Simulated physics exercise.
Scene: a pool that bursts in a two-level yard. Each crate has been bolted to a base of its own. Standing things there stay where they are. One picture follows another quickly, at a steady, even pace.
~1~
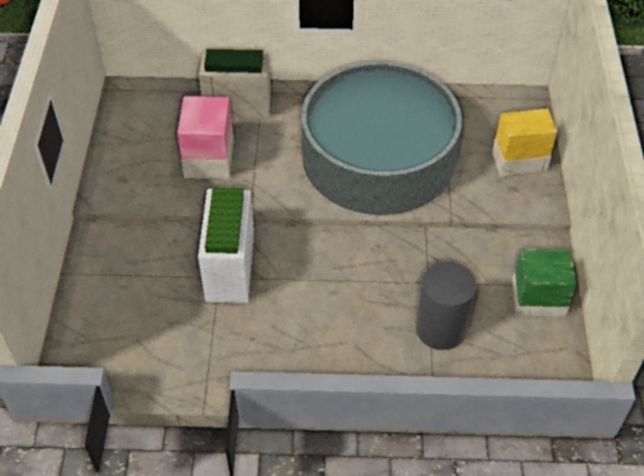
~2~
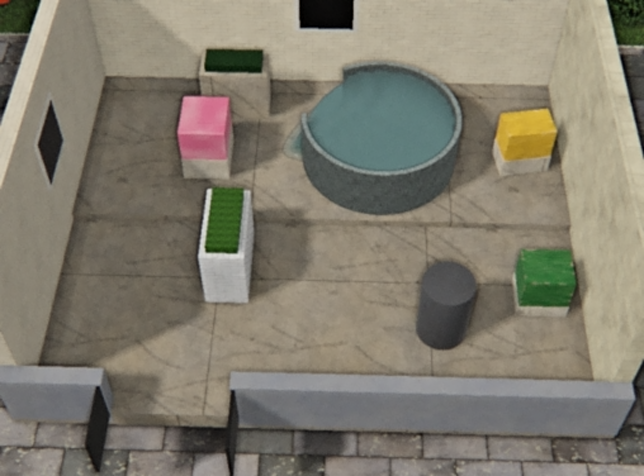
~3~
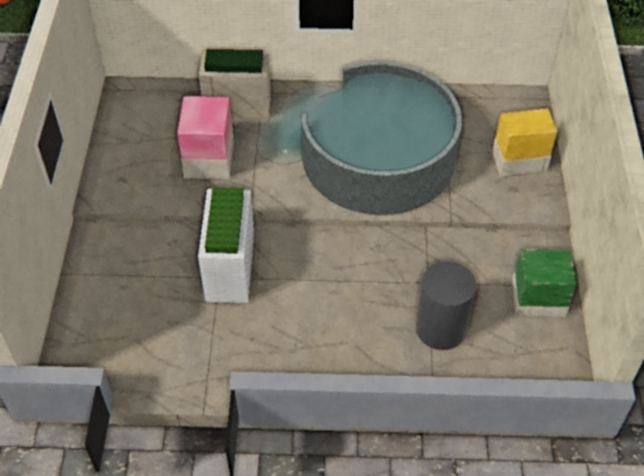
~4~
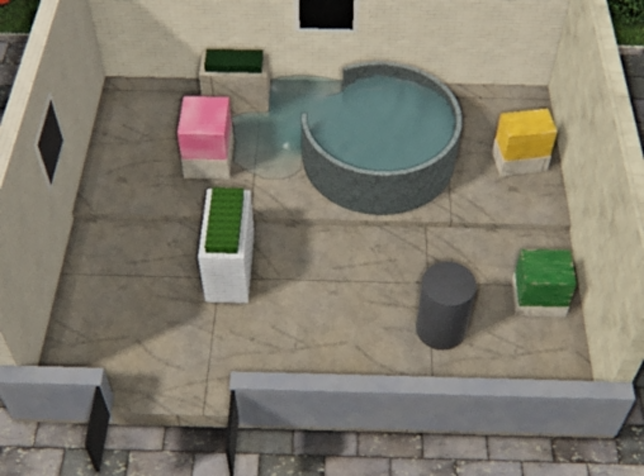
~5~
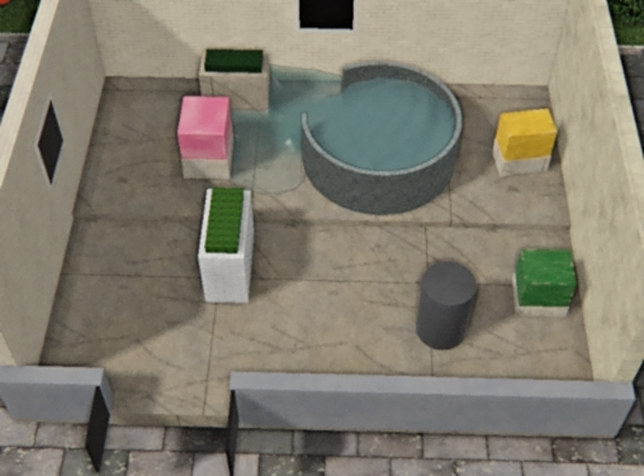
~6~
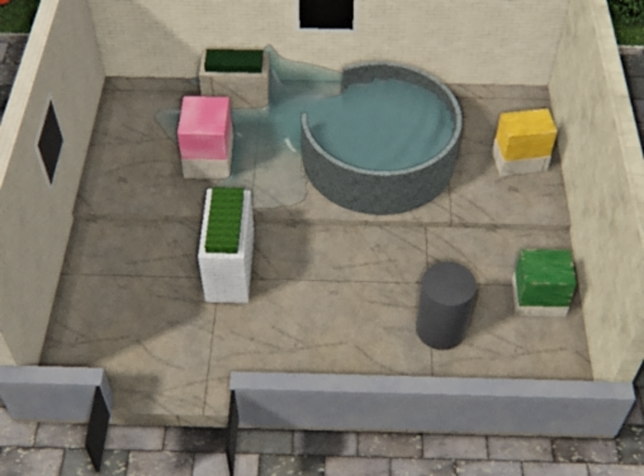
The round pool in the walled yard broke open on its left side, and water poured through the gap, spreading left across the paving and then around the pink-topped block.
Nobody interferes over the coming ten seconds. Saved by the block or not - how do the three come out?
At the end, I expect the green crate to never get touched; I expect the pink crate to never get touched; I expect the yellow crate to never get touched.
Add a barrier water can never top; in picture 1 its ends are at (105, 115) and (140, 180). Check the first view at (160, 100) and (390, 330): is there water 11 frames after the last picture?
In order, I'd call them inundated and bare.
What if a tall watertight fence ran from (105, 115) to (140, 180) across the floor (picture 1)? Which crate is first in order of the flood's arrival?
That would be the pink one.
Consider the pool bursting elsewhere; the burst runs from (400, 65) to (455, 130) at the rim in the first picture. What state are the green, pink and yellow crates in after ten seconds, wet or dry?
Going through them, the green crate gets reached, the pink crate is never reached and the yellow crate gets reached.
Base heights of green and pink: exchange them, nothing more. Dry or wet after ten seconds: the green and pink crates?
Green crate: Untouched; pink crate: Flooded.
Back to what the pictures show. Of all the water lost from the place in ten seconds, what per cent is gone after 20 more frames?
I'd say about 0 per cent.
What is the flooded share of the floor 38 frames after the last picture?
Around 90 percent.
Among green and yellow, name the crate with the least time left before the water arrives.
My answer: The yellow one.
A moment on, water covers 20 % of the floor; the green crate not reached, the pink crate water round its plinth, the yellow crate not reached.
Next, water covers 35 % of the floor; the green crate not reached, the pink crate water round its plinth, the yellow crate not reached.
Then, water covers 60 % of the floor; the green crate not reached, the pink crate water round its plinth, the yellow crate water round its plinth.
Later, water covers 90 % of the floor; the green crate water round its plinth, the pink crate water round its plinth, the yellow crate water round its plinth.
In the end, water covers 100 % of the floor; the green crate stayed above the water, the pink crate stayed above the water, the yellow crate stayed above the water.
